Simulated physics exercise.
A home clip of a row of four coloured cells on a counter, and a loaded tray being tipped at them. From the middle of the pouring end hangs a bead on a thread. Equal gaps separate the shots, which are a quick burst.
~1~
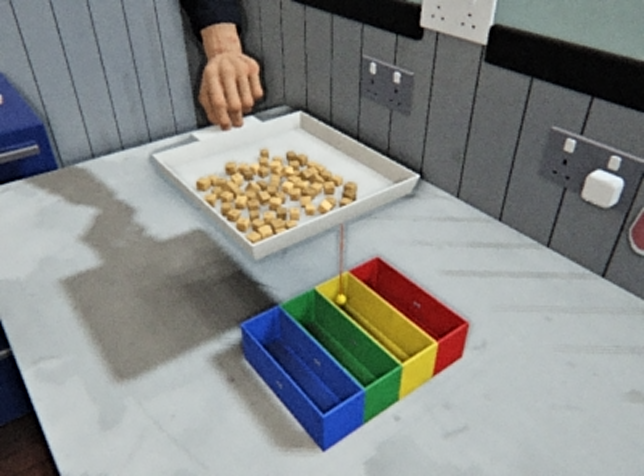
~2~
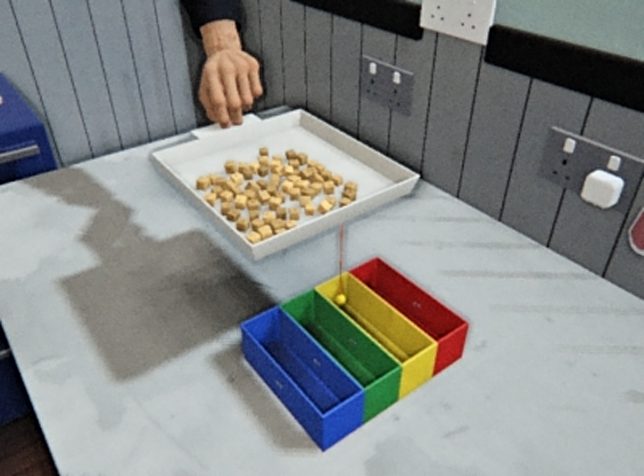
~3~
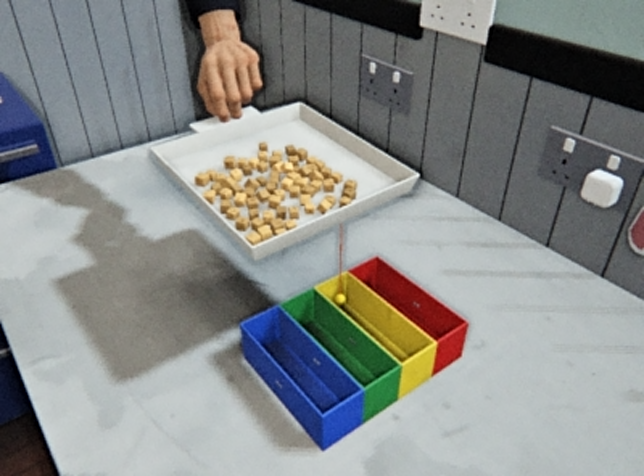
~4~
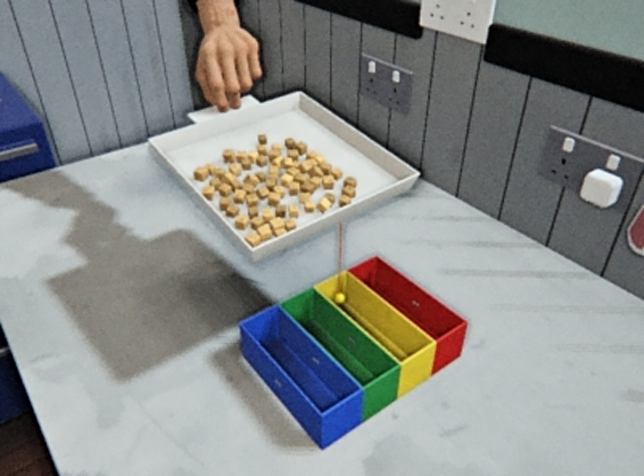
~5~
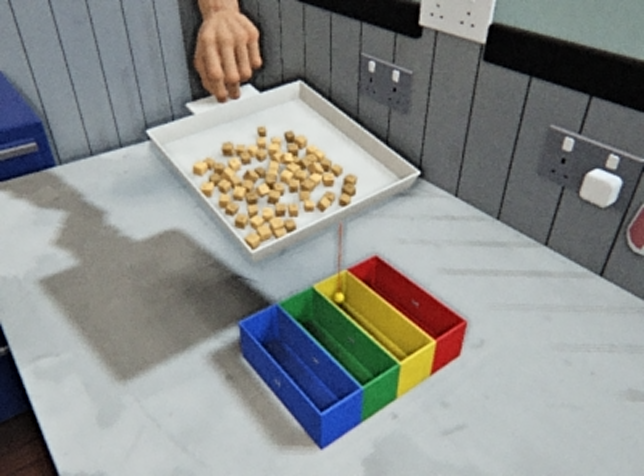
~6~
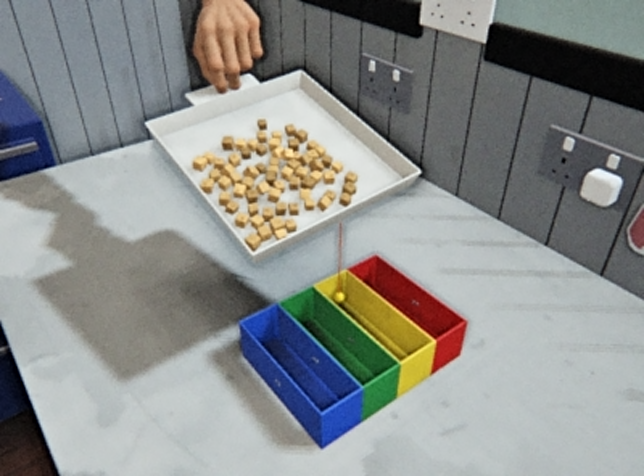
In this clip, a hand holds a white tray of small wooden cubes above a row of blue, green, yellow and red compartments, then gradually tilts it slightly, its left front corner lowest, while the cubes barely shift.
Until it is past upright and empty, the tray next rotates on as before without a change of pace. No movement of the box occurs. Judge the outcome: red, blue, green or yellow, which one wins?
The blue compartment wins.
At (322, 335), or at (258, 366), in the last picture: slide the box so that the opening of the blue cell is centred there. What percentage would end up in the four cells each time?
First case around 50 %, second case around 100 %.
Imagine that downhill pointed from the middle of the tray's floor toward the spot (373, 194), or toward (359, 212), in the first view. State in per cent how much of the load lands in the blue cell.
0 % and 0 %.
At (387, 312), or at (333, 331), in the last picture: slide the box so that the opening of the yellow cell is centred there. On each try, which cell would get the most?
The first try: The blue one. The second: Green.
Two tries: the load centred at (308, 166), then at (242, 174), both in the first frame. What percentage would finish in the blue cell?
In order, roughly 40 % and 50 %.
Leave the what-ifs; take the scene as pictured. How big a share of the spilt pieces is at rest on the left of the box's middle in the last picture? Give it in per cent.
It comes out at roughly 90 percent.
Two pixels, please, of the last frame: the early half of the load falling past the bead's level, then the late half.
(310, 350) first, (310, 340) later.
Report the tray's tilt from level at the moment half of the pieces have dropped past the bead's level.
Angle reached: About 105°.
Soon, tray tipped steeply; all on the tray.
A while on, tray tipped past a quarter turn; most on the tray; a stray few in the blue cell; about a quarter falling or outside the box.
Towards the end, tray tipped past a quarter turn; about half in the blue cell; about a quarter in the green cell; a small part in the yellow cell; about a quarter falling or outside the box.
Finally, tray tipped past a quarter turn; about half in the blue cell; about a quarter in the green cell; a small part in the yellow cell; none in the red cell; about a quarter outside the box.
